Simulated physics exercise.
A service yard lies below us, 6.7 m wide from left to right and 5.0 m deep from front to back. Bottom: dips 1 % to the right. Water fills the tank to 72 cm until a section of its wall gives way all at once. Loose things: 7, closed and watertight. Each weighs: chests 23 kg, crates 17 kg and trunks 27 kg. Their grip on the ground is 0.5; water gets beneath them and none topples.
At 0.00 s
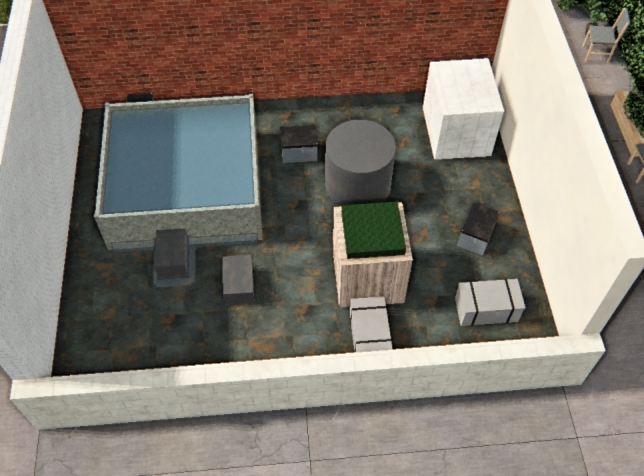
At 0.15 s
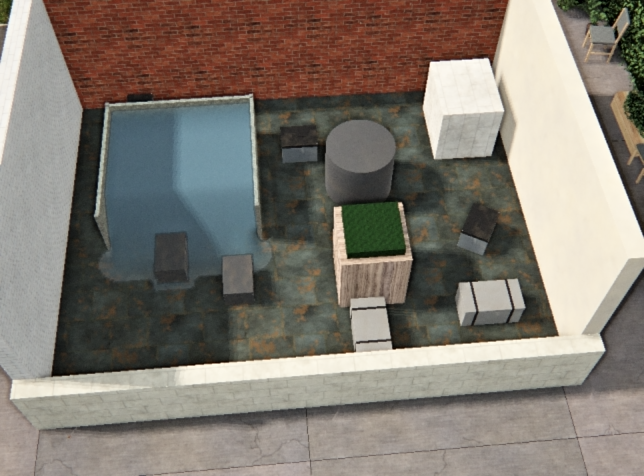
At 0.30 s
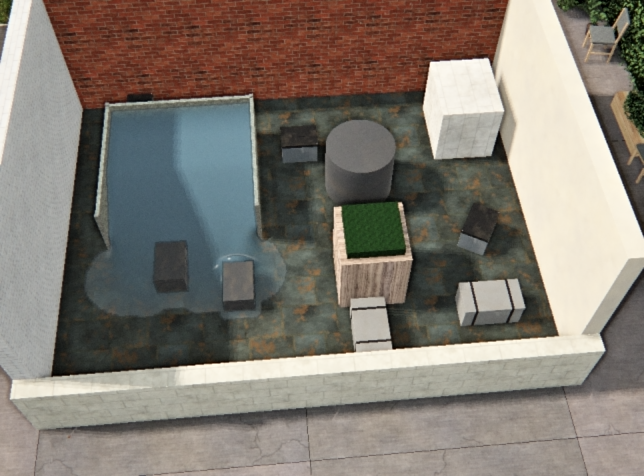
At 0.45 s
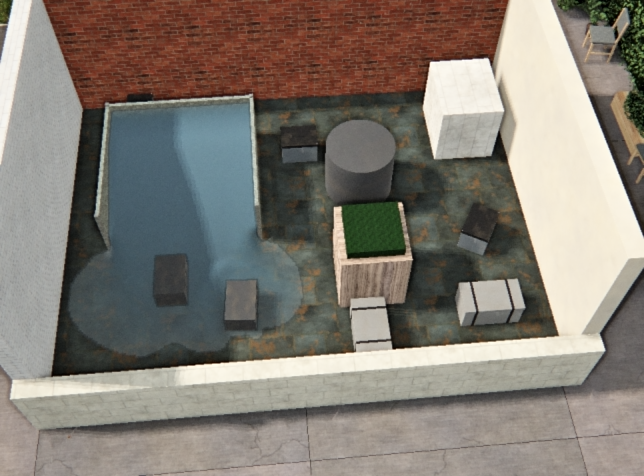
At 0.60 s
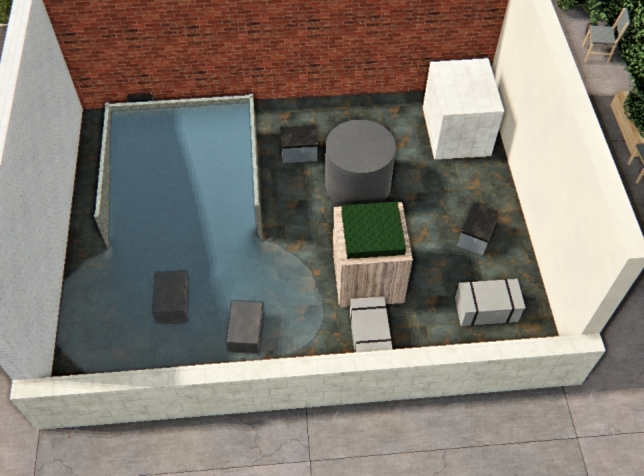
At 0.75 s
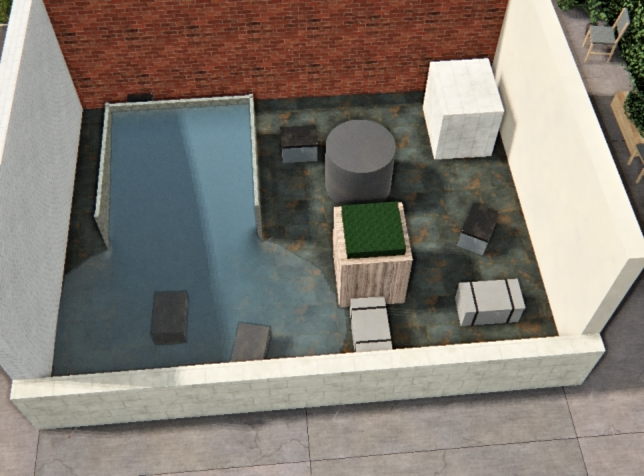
Water pours from a walled pool across the yard, pushing two dark crates toward the front wall.
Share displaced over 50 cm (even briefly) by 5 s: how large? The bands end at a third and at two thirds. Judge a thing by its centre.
Result: The highest band.
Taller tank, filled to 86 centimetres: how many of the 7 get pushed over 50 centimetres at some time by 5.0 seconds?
In that case the number is 7.
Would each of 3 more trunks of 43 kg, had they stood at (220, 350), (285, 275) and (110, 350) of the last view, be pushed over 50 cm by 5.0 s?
The first comes out beyond the limit, the second beyond the limit, the third beyond the limit.
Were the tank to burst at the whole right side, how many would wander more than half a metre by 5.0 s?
Then 3.
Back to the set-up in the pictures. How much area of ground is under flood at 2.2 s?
Wet area: Approx. 15 m2.
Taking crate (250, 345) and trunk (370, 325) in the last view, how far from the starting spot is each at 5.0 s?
Shifts in order: 350 cm; 200 cm.
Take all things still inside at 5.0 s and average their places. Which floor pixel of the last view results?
Near (356, 203).
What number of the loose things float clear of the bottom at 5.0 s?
4.
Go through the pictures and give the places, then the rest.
In the first frame, a crate at (237, 274), on the bottom; a crate at (170, 247) rests on the ground; water covers 4.2 m2; 0 of 7 have shifted.
In the second frame, a crate at (237, 274), on the bottom; a crate at (170, 252), on the bottom, 7 cm from its start; water covers 5.4 m2; 1 of 7 have shifted.
In the third frame, a crate at (238, 281) rests on the ground, 11 cm from its start; a crate at (170, 261), on the bottom, 22 cm from its start; 6.8 m2 under water; 2 of 7 have shifted.
In the fourth frame, a crate at (241, 300) rests on the ground, 41 cm from its start; a crate at (170, 274), afloat, 43 cm from its start; water covers 8.5 m2; 2 of 7 have shifted.
In the fifth frame, a crate at (245, 322), on the bottom, 74 cm from its start; a crate at (170, 291), afloat, 70 cm from its start; water covers 10.5 m2; 2 of 7 have shifted.
In the sixth frame, a crate at (250, 346) rests on the ground, 109 cm from its start; a crate at (169, 312), afloat, 101 cm from its start; 11.6 m2 under water; 2 of 7 have shifted.
After 1.1 s 2 of 7 are over 50 cm from their spots; 2 afloat.
After 2.2 s 3 of 7 are over 50 cm from their spots; 2 afloat.
After 3.5 s 4 of 7 are over 50 cm from their spots; 3 afloat.
After 5.0 s 6 of 7 are over 50 cm from their spots, and 6 have been at some point; 4 afloat.
